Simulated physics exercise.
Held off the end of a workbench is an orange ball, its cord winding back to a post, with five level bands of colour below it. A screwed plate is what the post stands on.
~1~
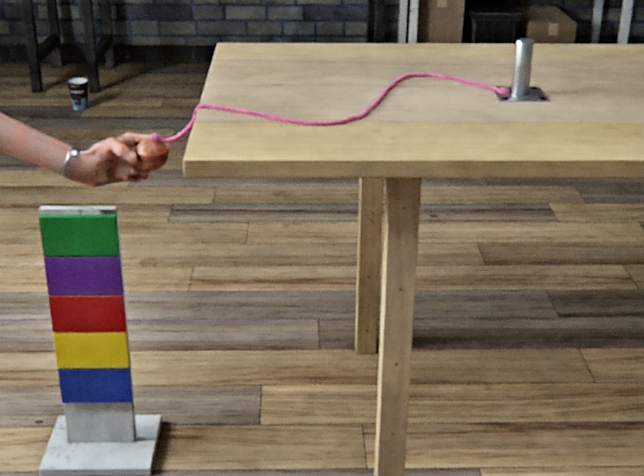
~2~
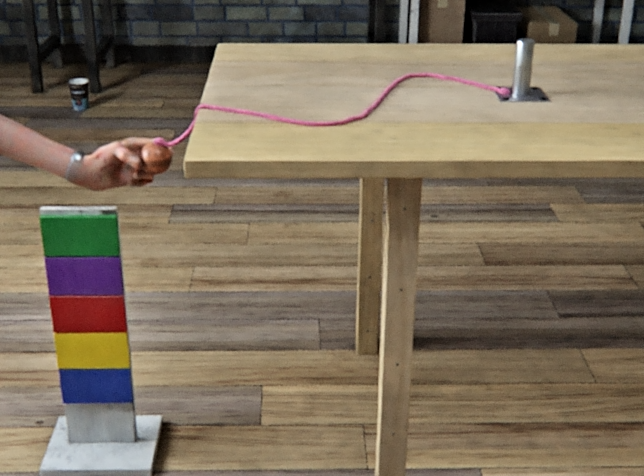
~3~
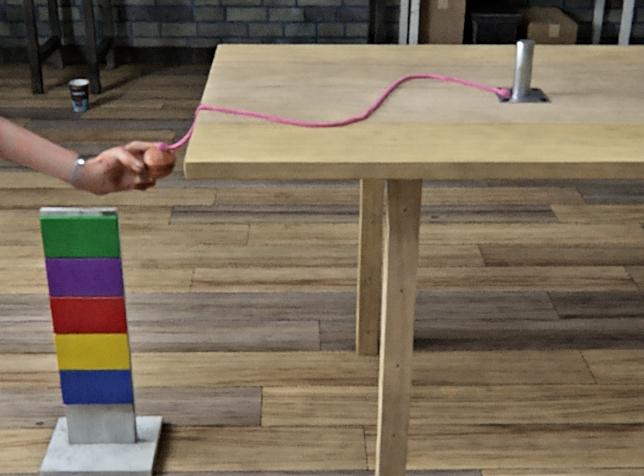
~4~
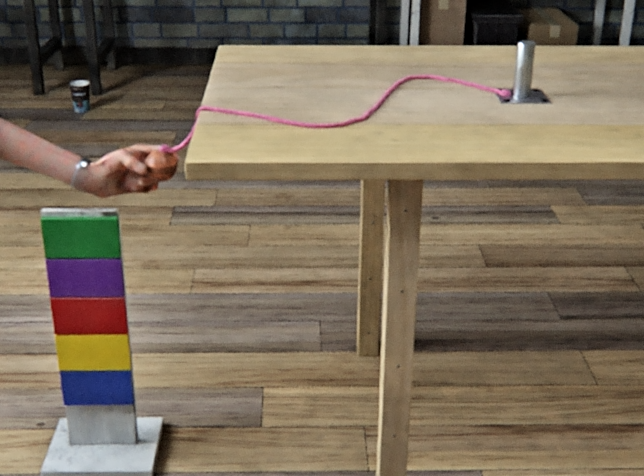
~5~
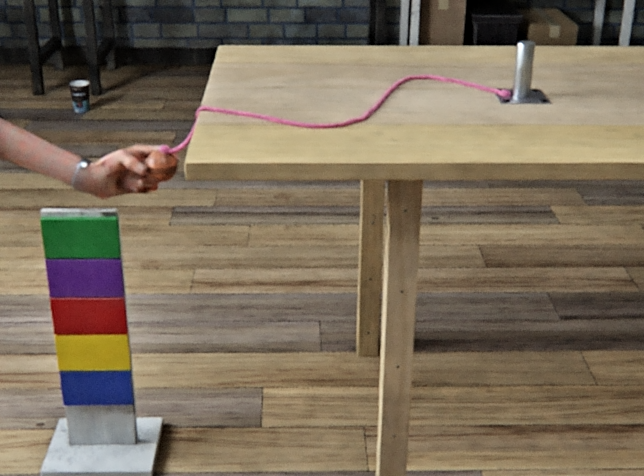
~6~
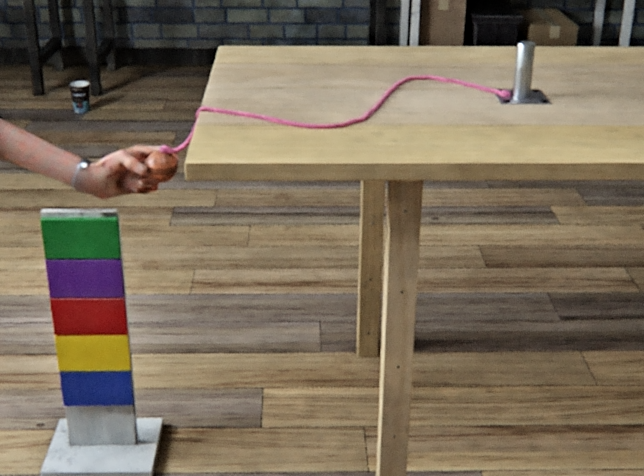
In the video, a hand holds an orange ball tied to a pink cord that winds across a wooden table to a metal post, beside a stand with five coloured bands. The hand shifts very slightly right, then stays nearly still.
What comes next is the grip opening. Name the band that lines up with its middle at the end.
It lines up with red.
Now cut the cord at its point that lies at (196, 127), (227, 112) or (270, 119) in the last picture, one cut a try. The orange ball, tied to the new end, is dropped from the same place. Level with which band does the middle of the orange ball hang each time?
For the first: Purple; for the second: Green; for the third: No band.
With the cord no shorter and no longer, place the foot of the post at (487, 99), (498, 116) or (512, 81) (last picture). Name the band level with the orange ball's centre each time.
Yellow; yellow; red.
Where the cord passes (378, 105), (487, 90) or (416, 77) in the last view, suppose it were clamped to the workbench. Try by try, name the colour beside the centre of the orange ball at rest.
Green, then red, then purple.
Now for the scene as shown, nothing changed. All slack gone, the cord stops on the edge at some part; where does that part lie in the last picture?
Go for the one at (338, 126).
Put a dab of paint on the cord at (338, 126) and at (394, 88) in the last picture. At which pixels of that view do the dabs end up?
They go to (203, 106) and to (346, 98).
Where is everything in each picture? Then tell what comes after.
The first picture shows orange ball (152, 154); green (79, 237); purple (83, 276); red (87, 315); yellow (91, 351); blue (95, 387).
The second picture shows orange ball (156, 159); cord through (472, 83) (402, 79) (375, 105) (322, 125) (237, 111).
The third picture shows orange ball (159, 163).
The fourth picture shows orange ball (161, 165); cord through (473, 85) (403, 81) (376, 107) (323, 126) (238, 113).
The fifth picture shows orange ball (162, 166).
The sixth picture shows orange ball (162, 166); cord through (473, 86) (403, 82) (376, 107) (323, 127) (238, 114).
A little later, ball near (177, 307); level with red.
Next, ball near (236, 297); level with red.
Later still, ball near (201, 307); level with red.
When it is over, ball near (211, 305); level with red. At red.
